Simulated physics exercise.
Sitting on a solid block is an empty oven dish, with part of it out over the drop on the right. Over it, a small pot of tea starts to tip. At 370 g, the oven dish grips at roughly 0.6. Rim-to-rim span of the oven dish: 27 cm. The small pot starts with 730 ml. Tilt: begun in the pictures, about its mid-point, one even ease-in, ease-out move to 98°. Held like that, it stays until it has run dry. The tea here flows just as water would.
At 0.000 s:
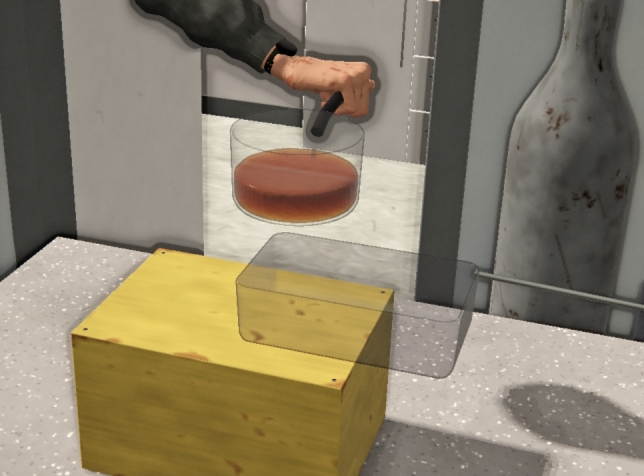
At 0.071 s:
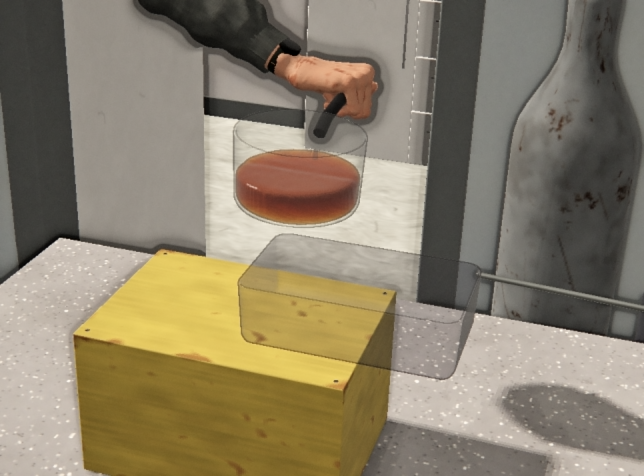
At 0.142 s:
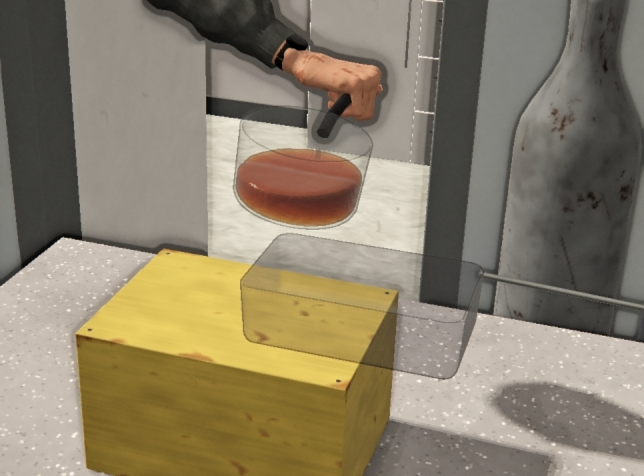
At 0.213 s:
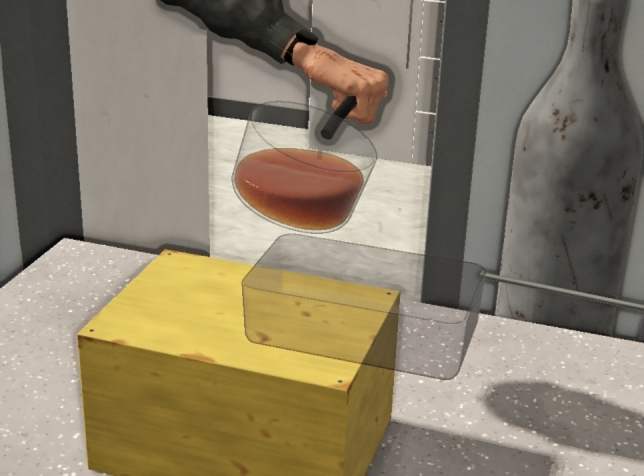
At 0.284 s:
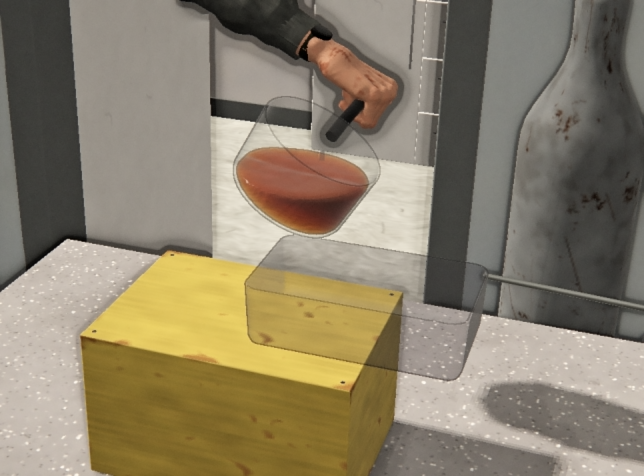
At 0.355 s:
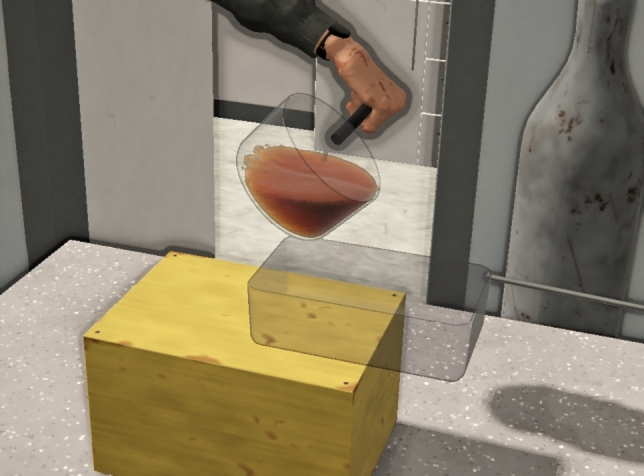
A small clear pot of reddish-brown tea, held by a hand from above, tilted slowly and then more steeply to the right, over an empty see-through dish jutting past a yellow block's edge.
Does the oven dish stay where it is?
No.
After 0.63 s the tilt is 91° and 43 per cent is still to pour; the oven dish lies level with 26 per cent in it.
After 0.83 s the tilt is 98° and 17 per cent is still to pour; the oven dish leans 56° with 63 per cent in it.
After 1.03 s the tilt is 98° and 5 per cent is still to pour; the oven dish leans 86° with 2 per cent in it.
After 1.26 s the tilt is 98° and 1 per cent is still to pour; the oven dish leans 86° with 0 per cent in it.
In the end the oven dish leans 86° with 0 per cent in it.
